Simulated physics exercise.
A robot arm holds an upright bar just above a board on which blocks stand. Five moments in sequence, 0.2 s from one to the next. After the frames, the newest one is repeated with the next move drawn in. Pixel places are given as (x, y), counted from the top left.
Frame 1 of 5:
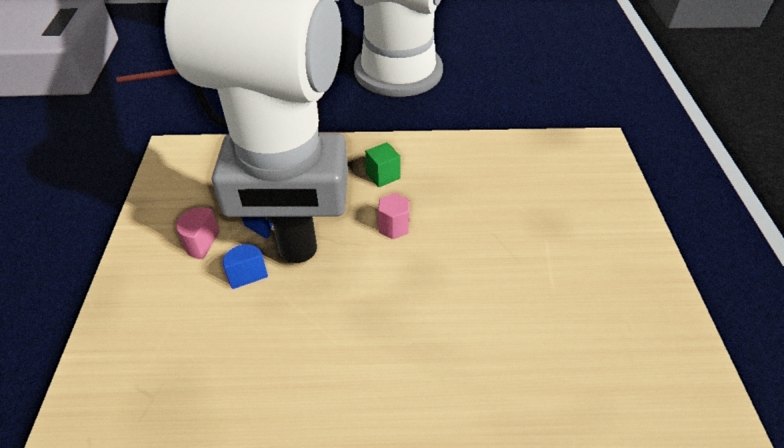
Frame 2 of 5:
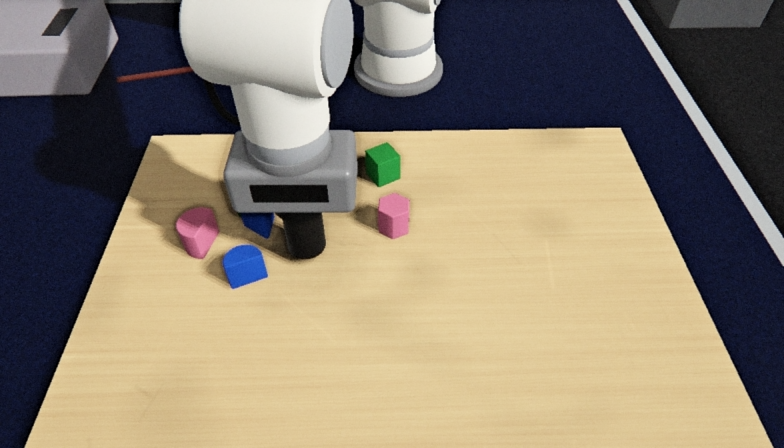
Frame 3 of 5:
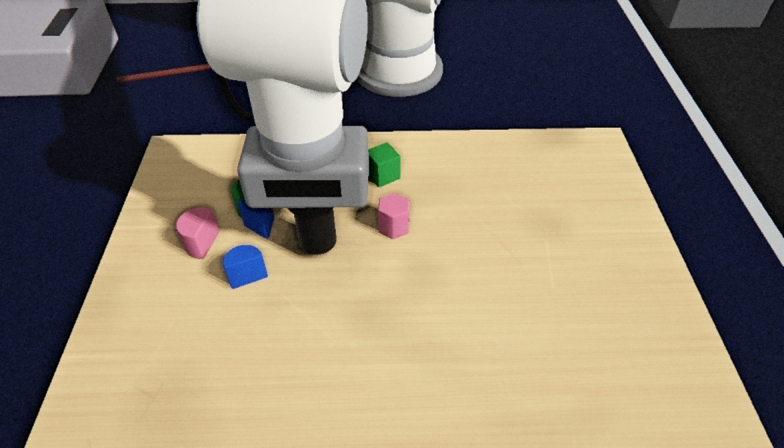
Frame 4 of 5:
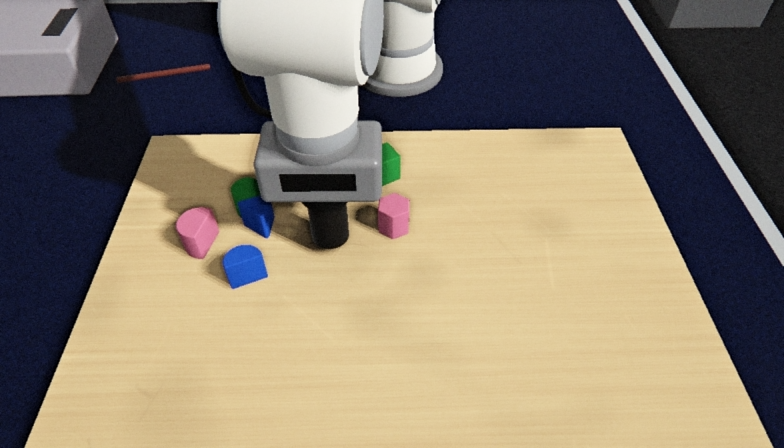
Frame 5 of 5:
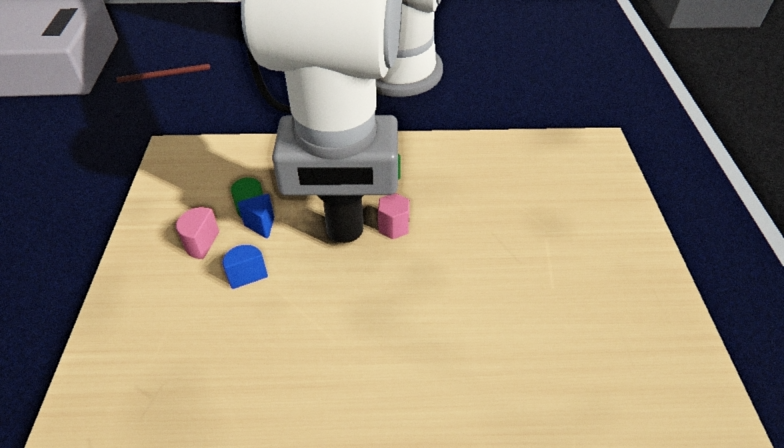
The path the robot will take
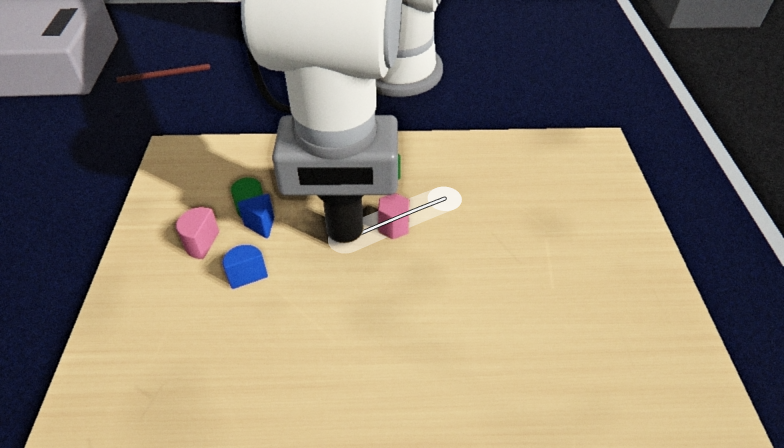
A robot arm holding an upright black bar moves steadily a short way right and slightly back over a wooden board, nearing a pink hexagon and covering a green square piece, while the pink, blue and green blocks stay still.
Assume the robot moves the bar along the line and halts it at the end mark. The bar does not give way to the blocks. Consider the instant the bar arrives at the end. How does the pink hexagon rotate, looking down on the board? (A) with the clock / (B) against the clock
(A)
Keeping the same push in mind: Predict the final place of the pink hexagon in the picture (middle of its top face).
It is going to be at (478, 185).
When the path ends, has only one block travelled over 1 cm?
I'd say yes.
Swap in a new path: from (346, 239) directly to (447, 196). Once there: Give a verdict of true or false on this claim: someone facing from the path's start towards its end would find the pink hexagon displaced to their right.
The claim holds.
The line goes from (346, 239) to (445, 199).
On the path given first. One third of the way, bar at (381, 215); pink hexagon at (416, 197).
Two thirds of the way, bar at (414, 201); pink hexagon at (450, 187), turned 25° clockwise.
At the end, bar at (446, 189); green square piece unmoved; pink hexagon at (478, 185), turned 75° clockwise.
